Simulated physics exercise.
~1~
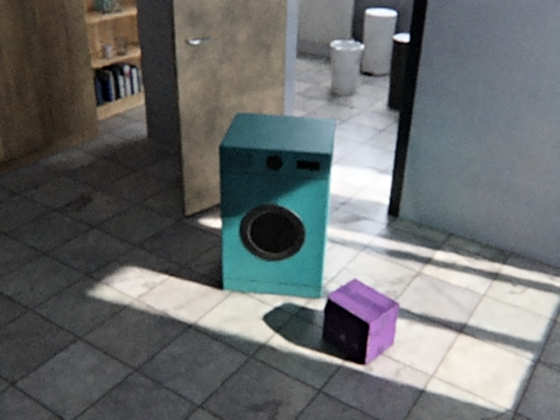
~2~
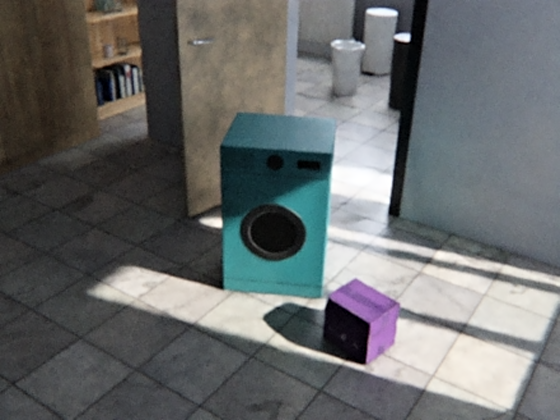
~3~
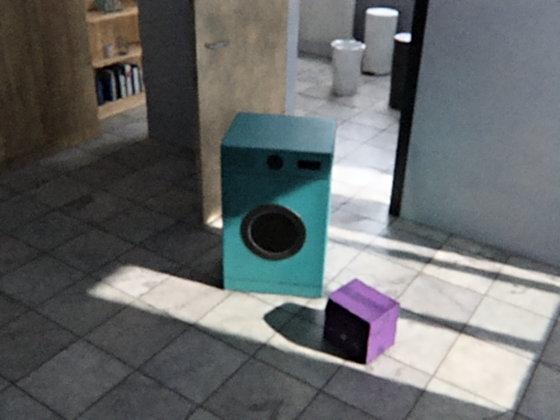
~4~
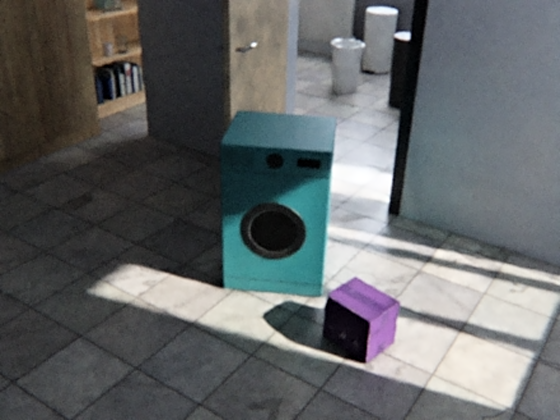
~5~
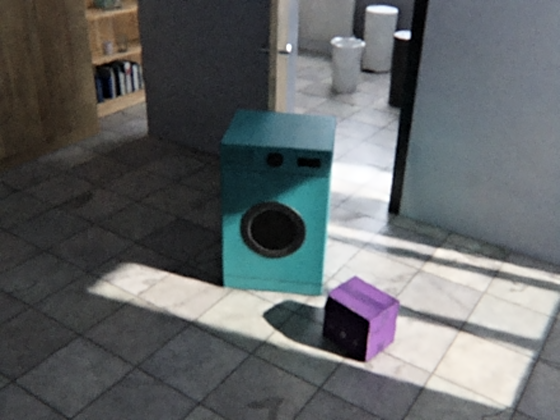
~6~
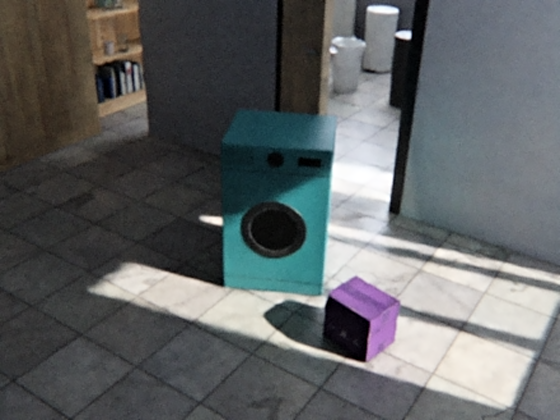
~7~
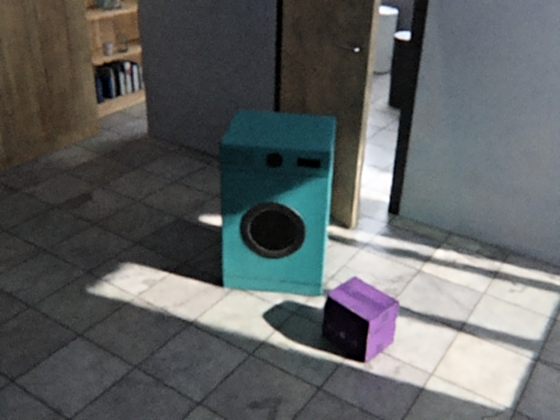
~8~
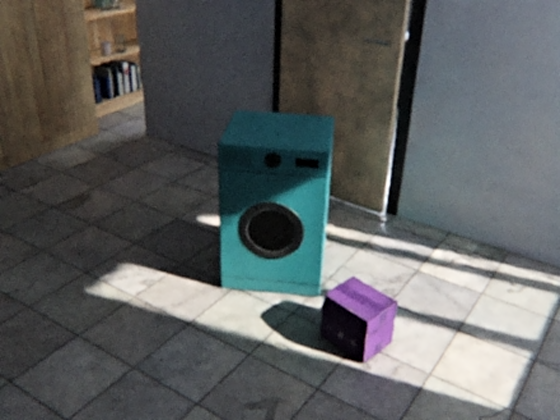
We see a teal front-loading appliance and a small purple box on a sunlit tiled floor before a doorway, as the wide-open door swings around behind the appliance toward its frame, ending almost closed while the appliance and box stay where they are.
